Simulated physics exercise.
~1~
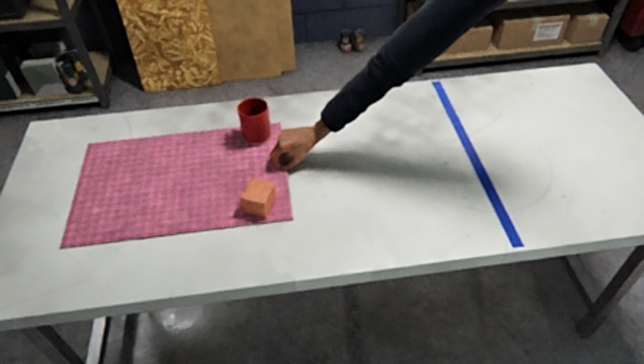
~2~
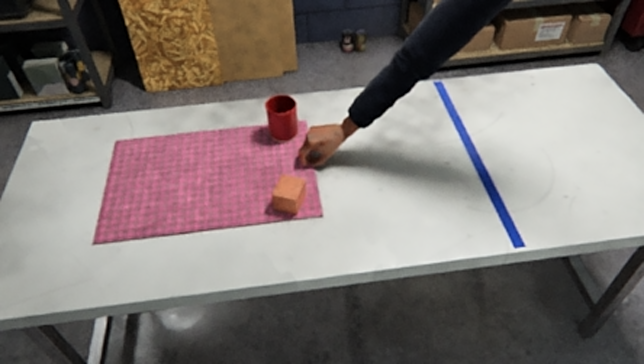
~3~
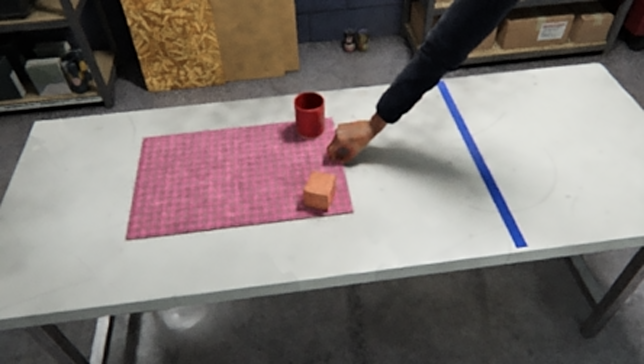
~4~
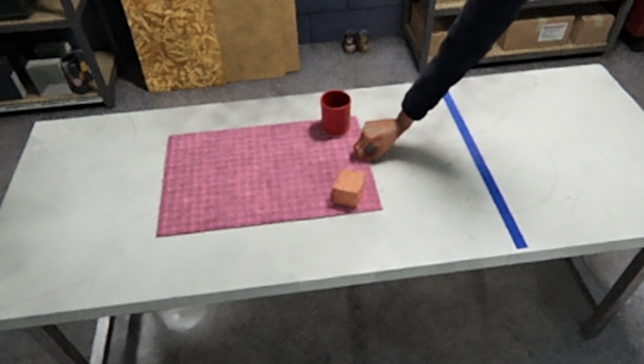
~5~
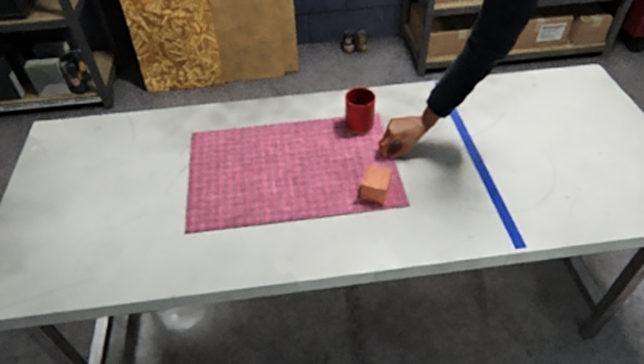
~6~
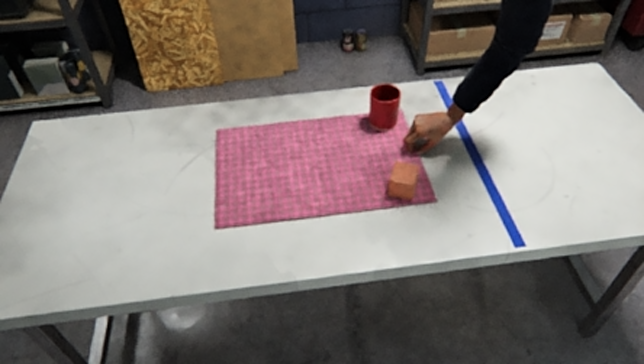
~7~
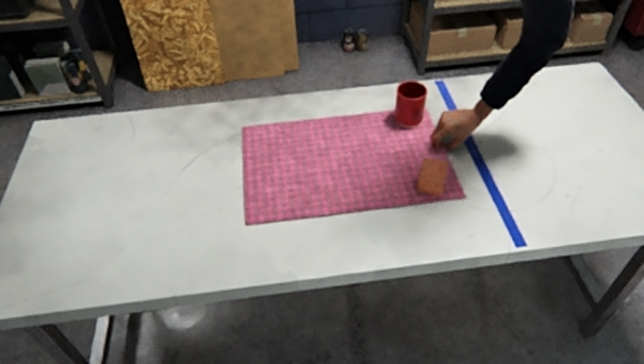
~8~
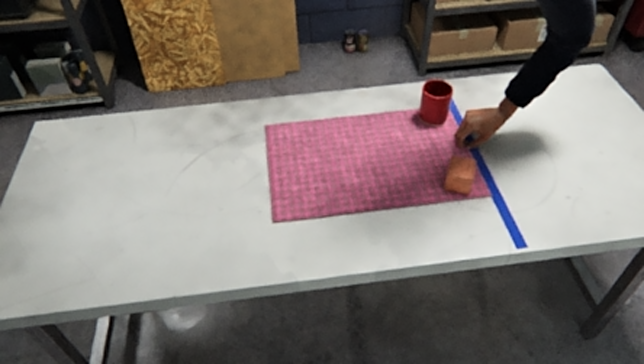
A hand in a dark sleeve grips the right edge of a pink checked place mat on a long white table, seen from above and in front in a workshop with shelves and boards behind. A red mug stands upright near the mat's far right corner, and an orange block sits near its closer right corner. A strip of blue tape crosses the table further right. The hand pulls the mat steadily rightward, and the mug and block ride along with it. It ends with the mat's edge at the tape, both objects still on the cloth.
